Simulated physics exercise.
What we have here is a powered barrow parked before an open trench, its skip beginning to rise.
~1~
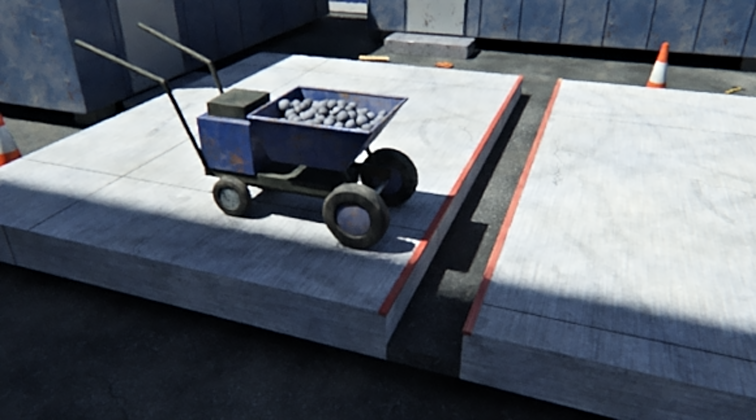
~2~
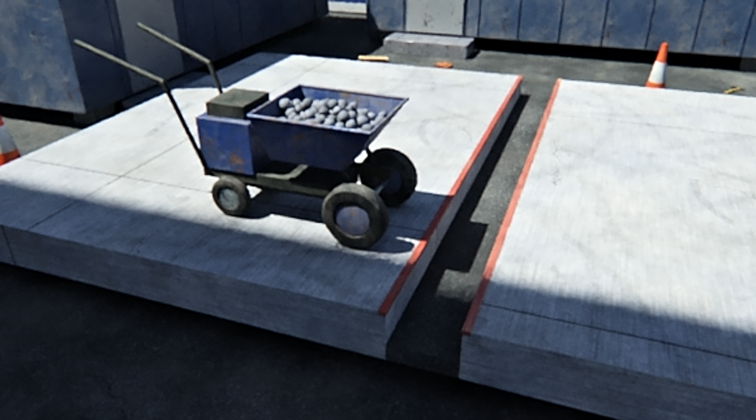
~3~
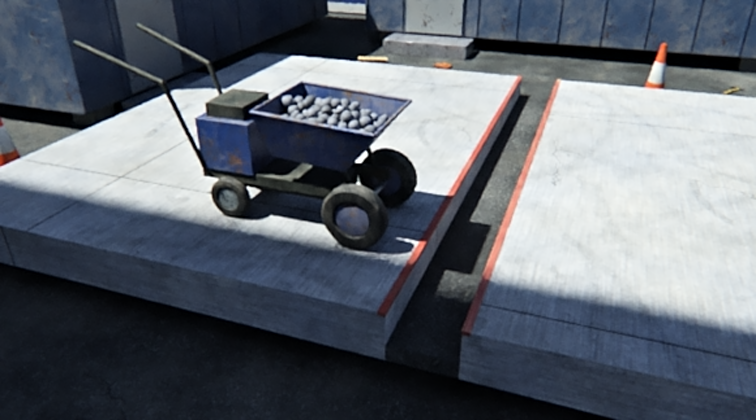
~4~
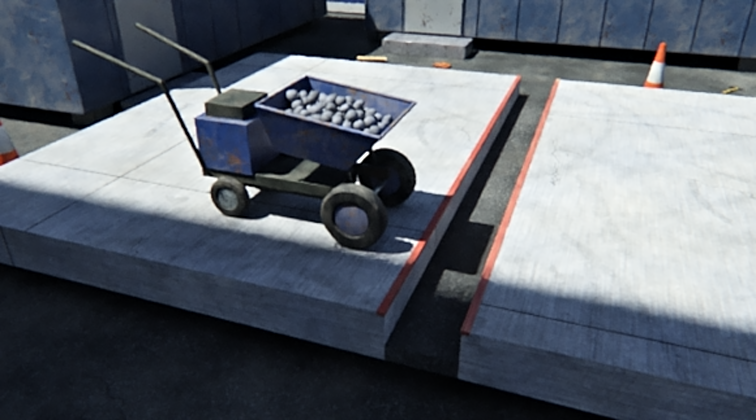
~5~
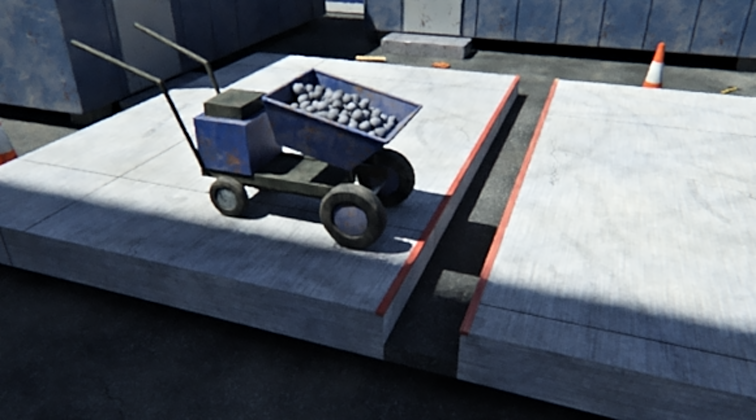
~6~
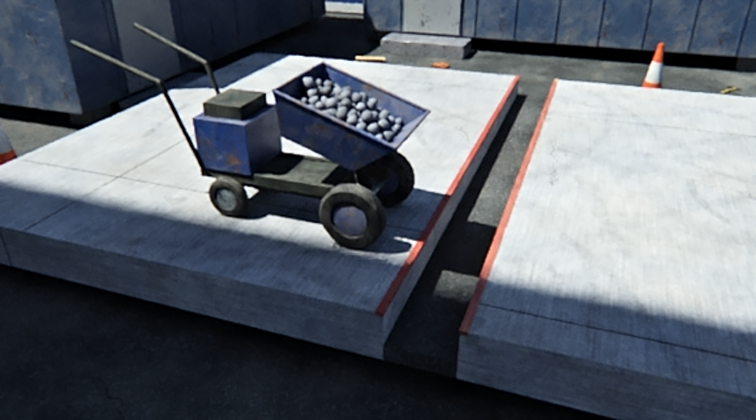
A blue powered barrow stands still while its skip of grey cobbles tilts forward.
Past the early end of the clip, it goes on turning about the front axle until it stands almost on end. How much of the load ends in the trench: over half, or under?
Half exceeded.
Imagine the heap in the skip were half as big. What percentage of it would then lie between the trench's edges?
I'd put it at about 70 per cent.
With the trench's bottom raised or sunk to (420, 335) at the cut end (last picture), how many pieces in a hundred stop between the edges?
It would be close to 60 percent.
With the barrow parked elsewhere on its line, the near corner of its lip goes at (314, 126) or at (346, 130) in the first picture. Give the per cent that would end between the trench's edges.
The first stop gives 90 per cent; the second gives 100 per cent.
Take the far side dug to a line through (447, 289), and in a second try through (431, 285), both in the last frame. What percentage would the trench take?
About 30 and 10 per cent.
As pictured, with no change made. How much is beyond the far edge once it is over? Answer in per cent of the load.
About 30 per cent.
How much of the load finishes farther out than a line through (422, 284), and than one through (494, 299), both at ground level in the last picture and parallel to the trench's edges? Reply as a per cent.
Around 90 per cent for the first, and 20 per cent for the second.
Shortly afterwards, skip tipped steeply; the whole lot in the skip.
Next, skip tipped right over; the bulk in the skip; a little in or heaped over the trench; only a few beyond it; a little falling.
Some moments later, skip tipped right over; near a quarter in the skip; near half in or heaped over the trench; near a quarter beyond it; only a few falling.
In the end, skip tipped right over; near two thirds in or heaped over the trench; near a quarter beyond it.
